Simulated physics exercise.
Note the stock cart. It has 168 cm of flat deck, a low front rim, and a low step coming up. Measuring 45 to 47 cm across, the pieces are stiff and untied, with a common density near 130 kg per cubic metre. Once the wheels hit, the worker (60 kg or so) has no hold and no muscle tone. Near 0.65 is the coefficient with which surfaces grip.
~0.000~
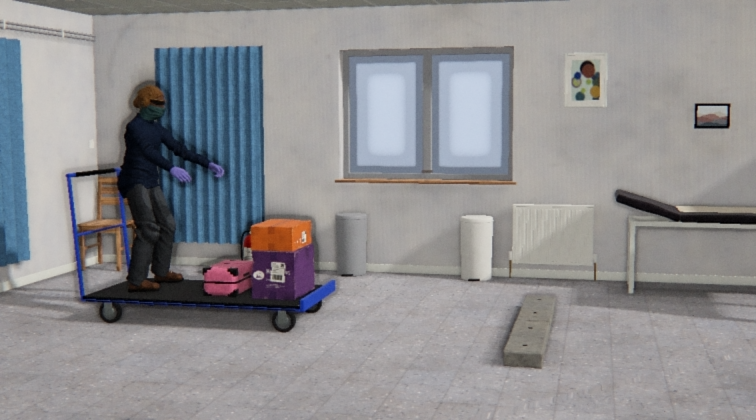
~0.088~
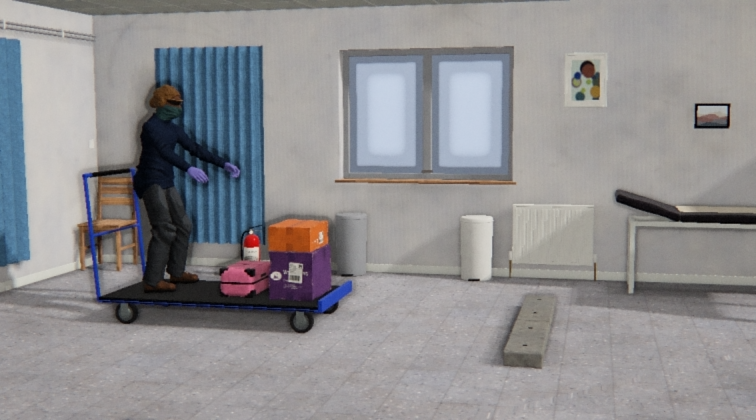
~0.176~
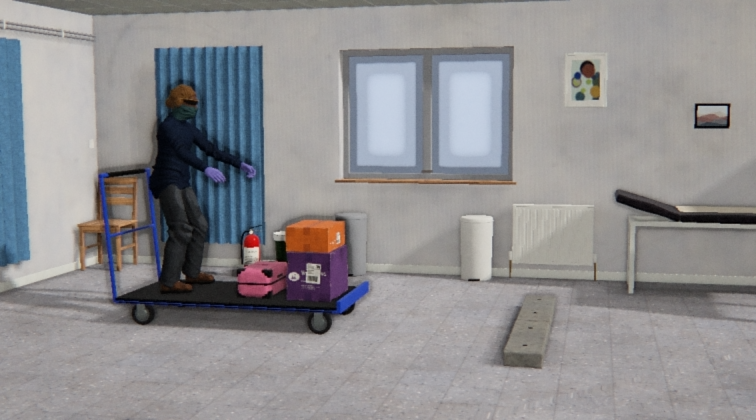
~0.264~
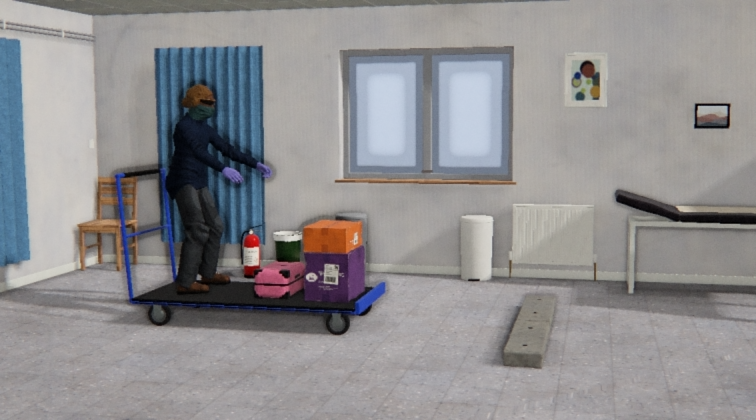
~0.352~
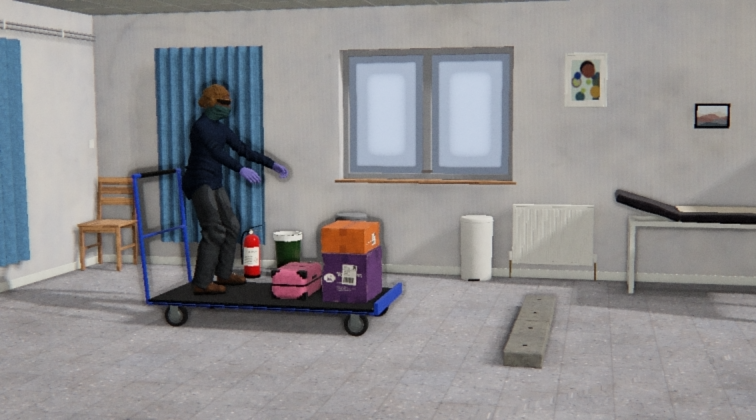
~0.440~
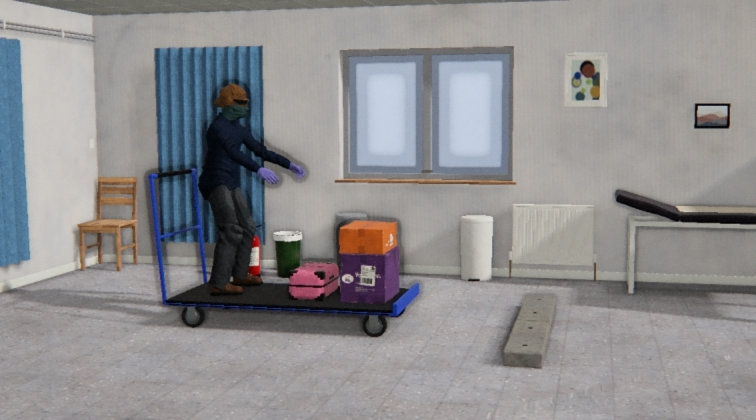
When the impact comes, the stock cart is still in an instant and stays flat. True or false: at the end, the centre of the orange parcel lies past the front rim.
False.
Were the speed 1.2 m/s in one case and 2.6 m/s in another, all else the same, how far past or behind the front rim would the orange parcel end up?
Try 1: 20 cm behind rim; try 2: 90 cm past rim.
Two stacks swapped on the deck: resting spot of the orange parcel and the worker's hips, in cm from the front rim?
Result: Orange 40 cm behind rim; hips 110 cm behind rim.
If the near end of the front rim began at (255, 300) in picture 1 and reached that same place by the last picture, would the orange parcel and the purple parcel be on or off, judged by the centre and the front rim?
Result: Orange gone, purple secure.
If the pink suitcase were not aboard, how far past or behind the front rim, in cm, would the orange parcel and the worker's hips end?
Outcome - orange: 10 cm behind rim; hips: 110 cm behind rim.
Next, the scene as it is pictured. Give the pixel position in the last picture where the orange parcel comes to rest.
(514, 241).
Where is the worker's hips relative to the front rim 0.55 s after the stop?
Roughly 105 cm short of the front rim.
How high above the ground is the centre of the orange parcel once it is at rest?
65 cm.
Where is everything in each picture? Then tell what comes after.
In the first picture, orange parcel (282, 235), hips (138, 181), rim corner (302, 306); 151 cm still to roll.
In the second picture, orange parcel (299, 235), hips (154, 181), rim corner (320, 307); 138 cm still to roll.
In the third picture, orange parcel (316, 236), hips (170, 182), rim corner (338, 308); 125 cm still to roll.
In the fourth picture, orange parcel (333, 236), hips (187, 182), rim corner (357, 309); 112 cm still to roll.
In the fifth picture, orange parcel (351, 237), hips (203, 182), rim corner (376, 310); 99 cm still to roll.
In the sixth picture, orange parcel (369, 237), hips (219, 182), rim corner (395, 311); 85 cm still to roll. Speed about 1.5 m/s.
The wheels strike at 1.01 s.
After 1.26 s the orange parcel is 9 cm behind the rim, tilted 5°, near (516, 240) in the last picture's view.
After 1.56 s the orange parcel is 10 cm behind the rim, tilted 0°, near (515, 241) in the last picture's view.
After 2.01 s the orange parcel is 11 cm behind the rim, tilted 0°, near (514, 241) in the last picture's view.
When all is still (2.8 s), nothing is past the rim; behind it, pink suitcase, orange parcel, purple parcel and the worker's hips.
